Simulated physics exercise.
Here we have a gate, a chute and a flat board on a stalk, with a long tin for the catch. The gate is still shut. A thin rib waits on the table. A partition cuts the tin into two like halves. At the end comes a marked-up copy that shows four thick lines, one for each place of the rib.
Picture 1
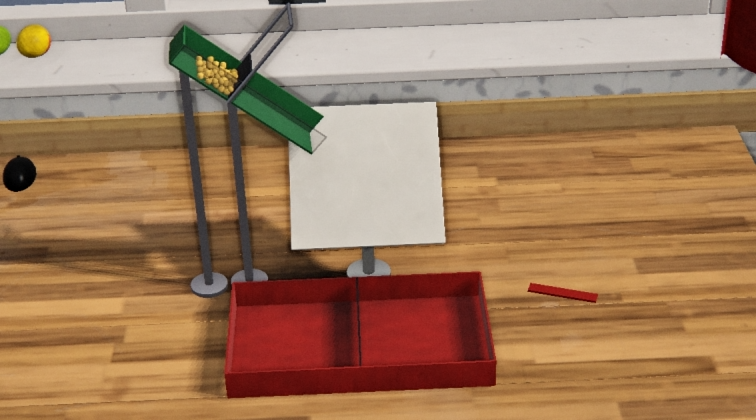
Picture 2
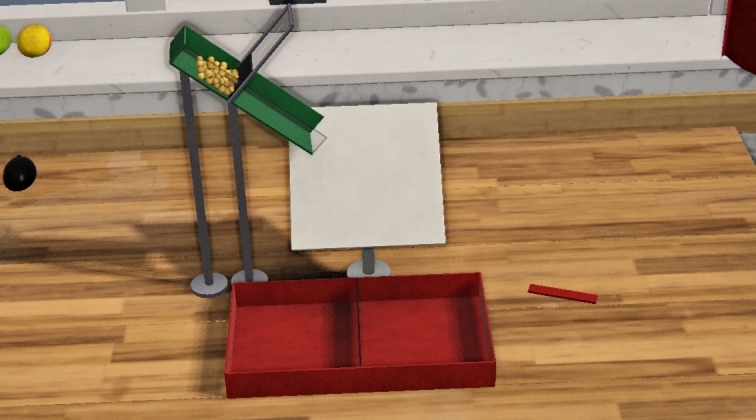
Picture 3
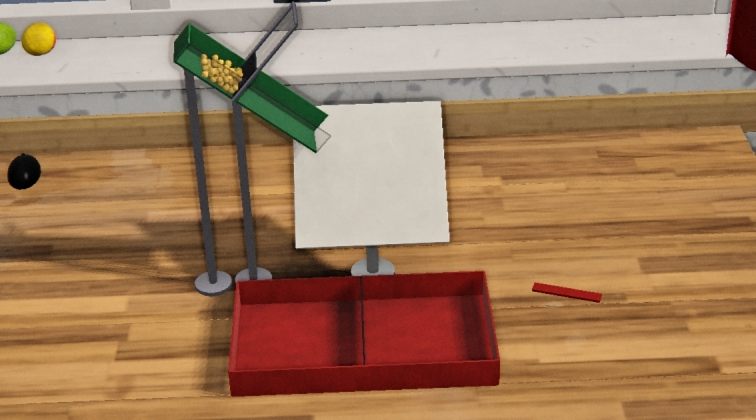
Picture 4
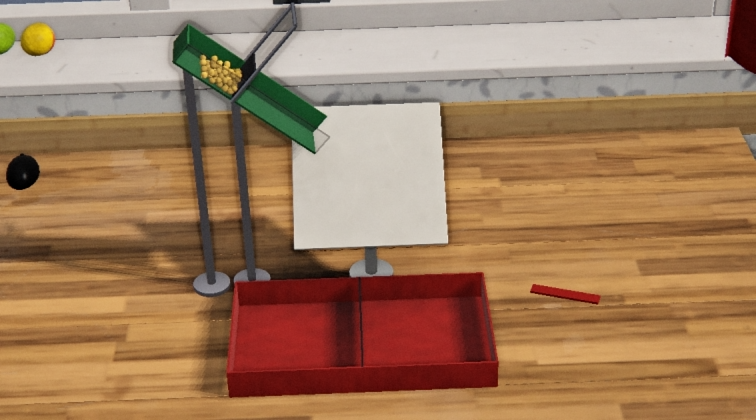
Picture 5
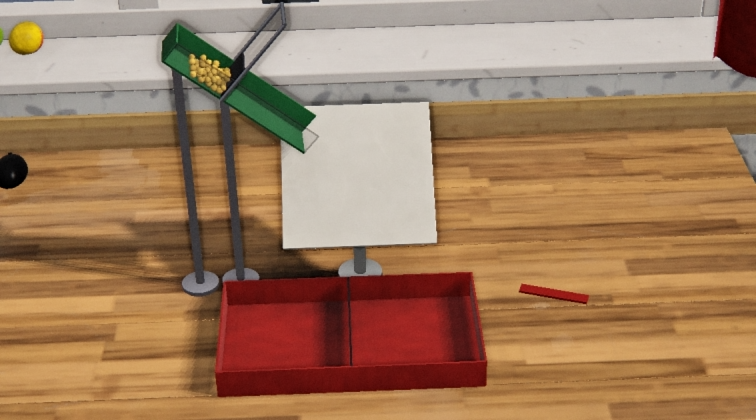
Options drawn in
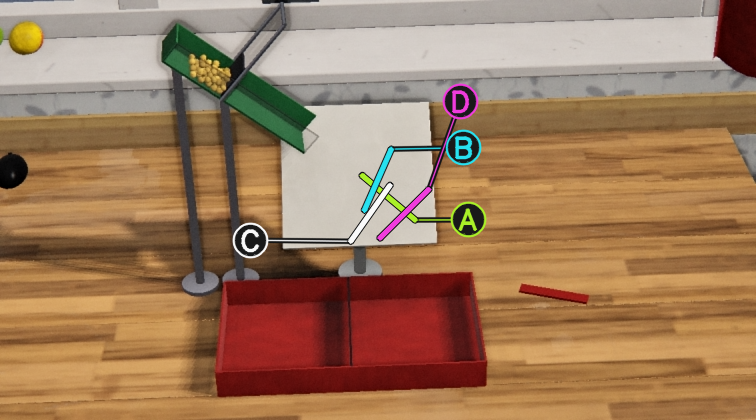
On a wooden kitchen counter, a green chute holds small yellow balls behind a closed gate, above a pale tilted board and a divided red tin, with a red strip lying nearby; only the view shifts slightly, sideways.
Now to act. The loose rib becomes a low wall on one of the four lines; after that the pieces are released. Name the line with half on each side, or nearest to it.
Use line B.
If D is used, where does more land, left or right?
Right.
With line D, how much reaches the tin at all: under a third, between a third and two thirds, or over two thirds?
It is over two thirds.
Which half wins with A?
More lands on the right.
On the marked copy, line A from (362, 175) to (415, 219); line B from (391, 149) to (364, 210); line C from (389, 185) to (350, 241); line D from (428, 189) to (379, 237).
If A is chosen, of what is caught, a small part in the left half, most in the right.
If B is chosen, of what is caught, about two thirds in the left half, about a third in the right.
If C is chosen, of what is caught, nearly all in the left half, a small part in the right.
If D is chosen, of what is caught, about a quarter in the left half, most in the right.
